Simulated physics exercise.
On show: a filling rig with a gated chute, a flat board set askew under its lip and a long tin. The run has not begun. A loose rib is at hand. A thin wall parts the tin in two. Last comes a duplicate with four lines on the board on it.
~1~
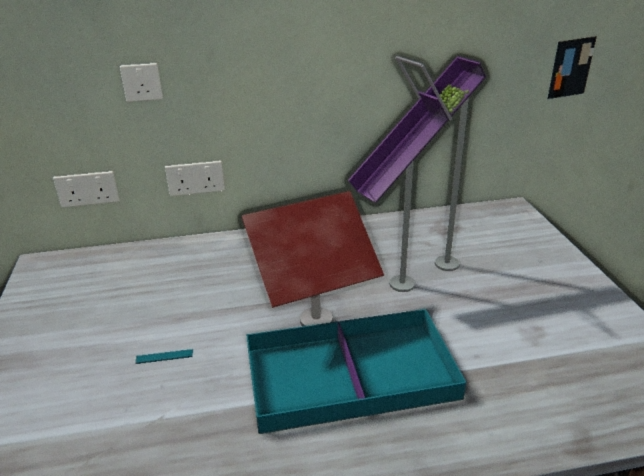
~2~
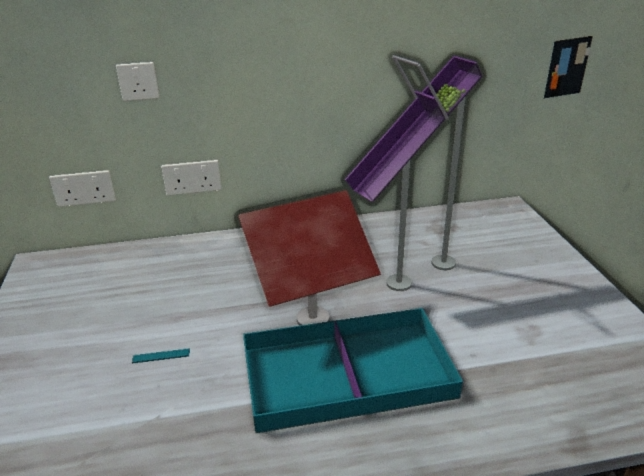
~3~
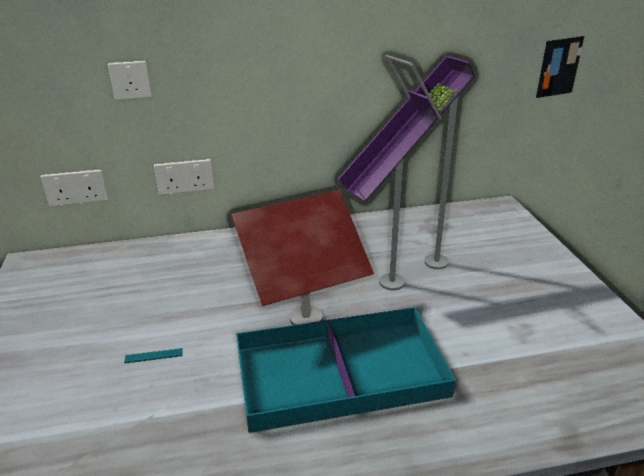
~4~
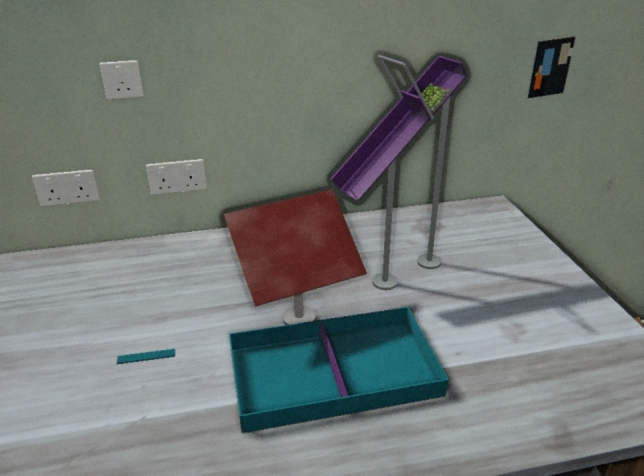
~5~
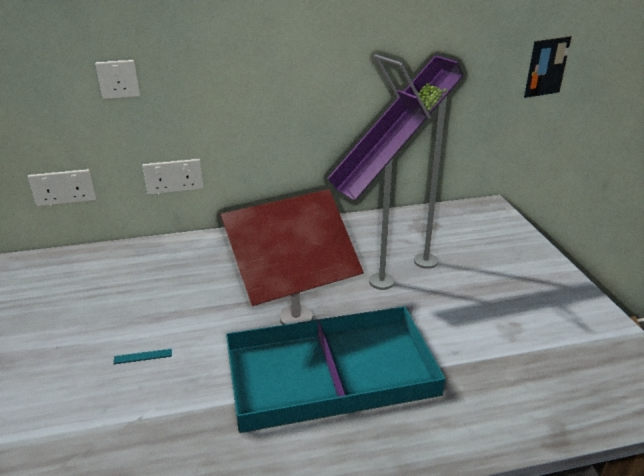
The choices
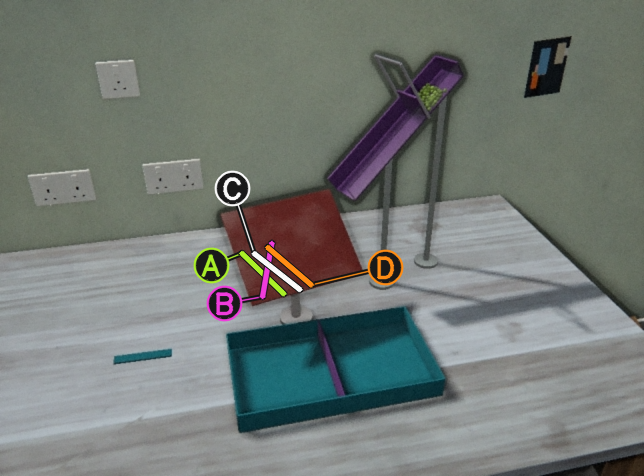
The clip shows a purple sloping chute holding small green pieces above a tilted red board and a divided teal tray, with a teal strip nearby; the objects stay still while the view shifts slightly, carrying everything gradually left.
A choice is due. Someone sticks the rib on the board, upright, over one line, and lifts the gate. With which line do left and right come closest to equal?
I would pick line C.
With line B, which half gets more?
The left half.
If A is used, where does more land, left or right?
Left.
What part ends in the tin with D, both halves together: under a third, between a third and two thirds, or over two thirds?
Line D gives over two thirds.
On the marked copy, line A from (241, 253) to (283, 293); line B from (271, 243) to (262, 296); line C from (254, 253) to (299, 289); line D from (267, 247) to (311, 284).
For line A, of what is caught, most in the left half, about a quarter in the right.
For line B, of what is caught, most in the left half, a small part in the right.
For line C, of what is caught, about half in the left half, about half in the right.
For line D, of what is caught, a small part in the left half, most in the right.
